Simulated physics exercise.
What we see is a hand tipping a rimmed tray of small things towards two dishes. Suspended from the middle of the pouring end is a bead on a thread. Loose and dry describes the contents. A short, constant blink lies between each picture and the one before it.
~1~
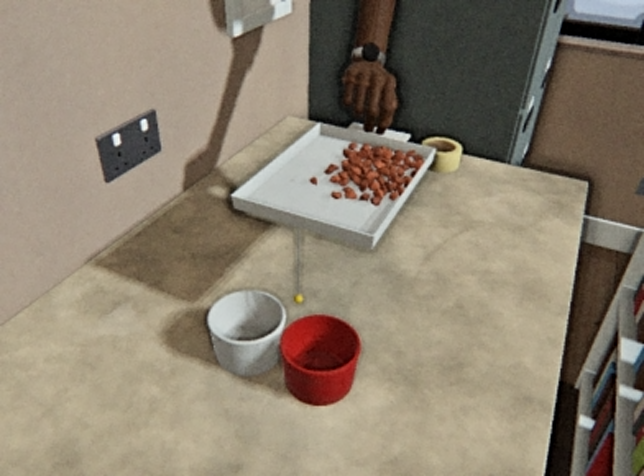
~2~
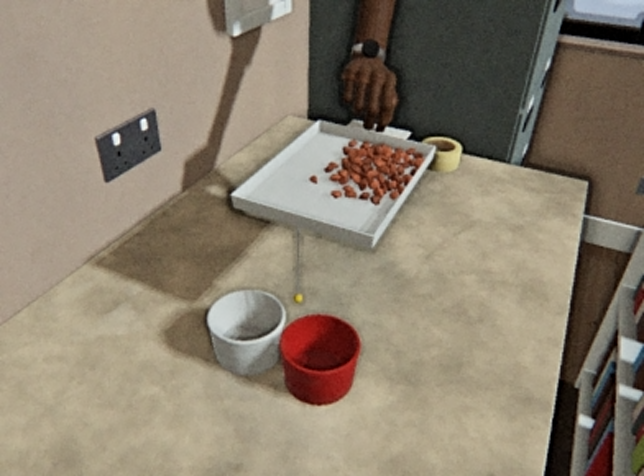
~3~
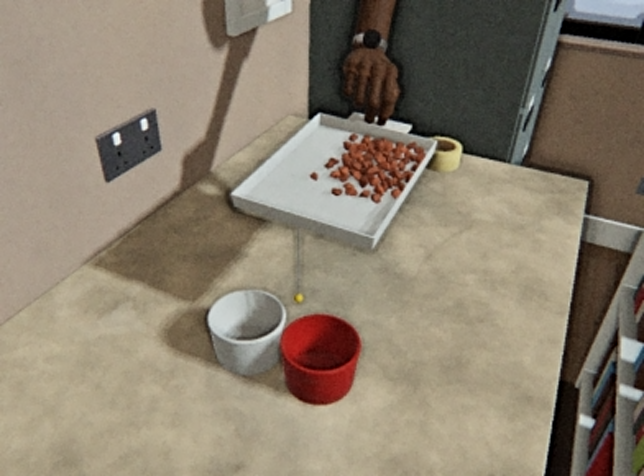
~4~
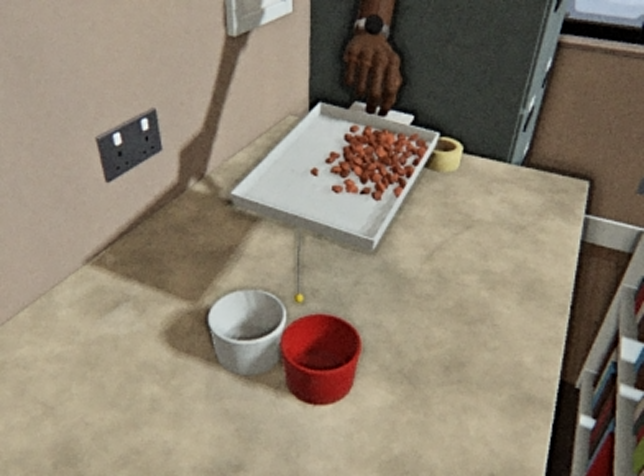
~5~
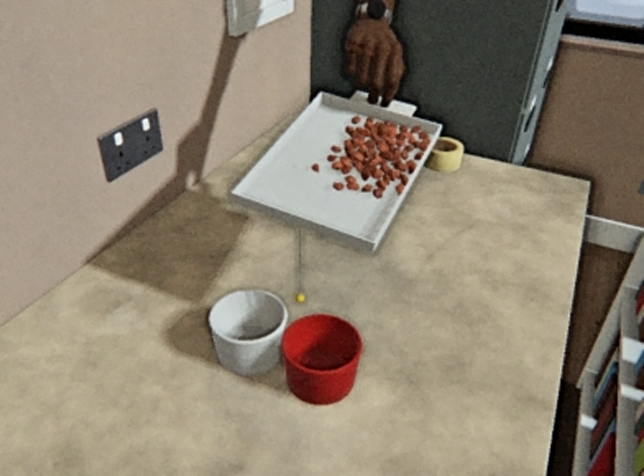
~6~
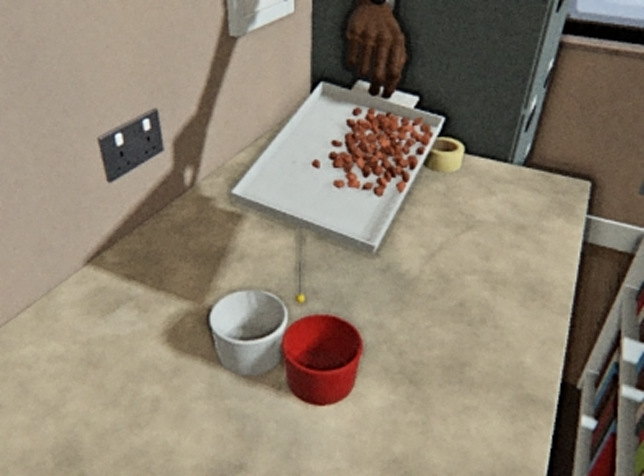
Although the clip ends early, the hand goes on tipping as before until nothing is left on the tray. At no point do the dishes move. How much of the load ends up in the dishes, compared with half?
I'd say the dishes catch most of it, honestly.
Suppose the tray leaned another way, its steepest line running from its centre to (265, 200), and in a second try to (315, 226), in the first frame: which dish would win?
The first try: The dish on the left. The second: Right.
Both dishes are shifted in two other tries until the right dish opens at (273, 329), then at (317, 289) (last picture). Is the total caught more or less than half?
For the two tries in order: Not as much as half, not as much as half.
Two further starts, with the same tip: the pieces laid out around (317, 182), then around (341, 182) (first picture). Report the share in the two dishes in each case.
Close to 70 and close to 70 per cent.
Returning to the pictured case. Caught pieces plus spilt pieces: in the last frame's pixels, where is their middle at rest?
Somewhere close to (333, 375) in the last picture.
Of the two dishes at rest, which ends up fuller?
It's the right of the two that is fuller.
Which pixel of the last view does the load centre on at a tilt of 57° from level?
The centre of the load shows up near (358, 213) in the last view.
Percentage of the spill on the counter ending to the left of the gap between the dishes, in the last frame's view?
Close to 0 %.
Just after the last frame, tray tipped steeply; almost all on the tray; about a tenth in the air.
A moment on, tray tipped right over; roughly half on the tray; roughly a third in the right dish; about a tenth outside both; about a tenth in the air.
Further on, tray tipped past a quarter turn; roughly two thirds in the right dish; roughly a third outside both.
When it is over, tray tipped past a quarter turn; roughly two thirds in the right dish; not one in the left dish; roughly a third outside both.
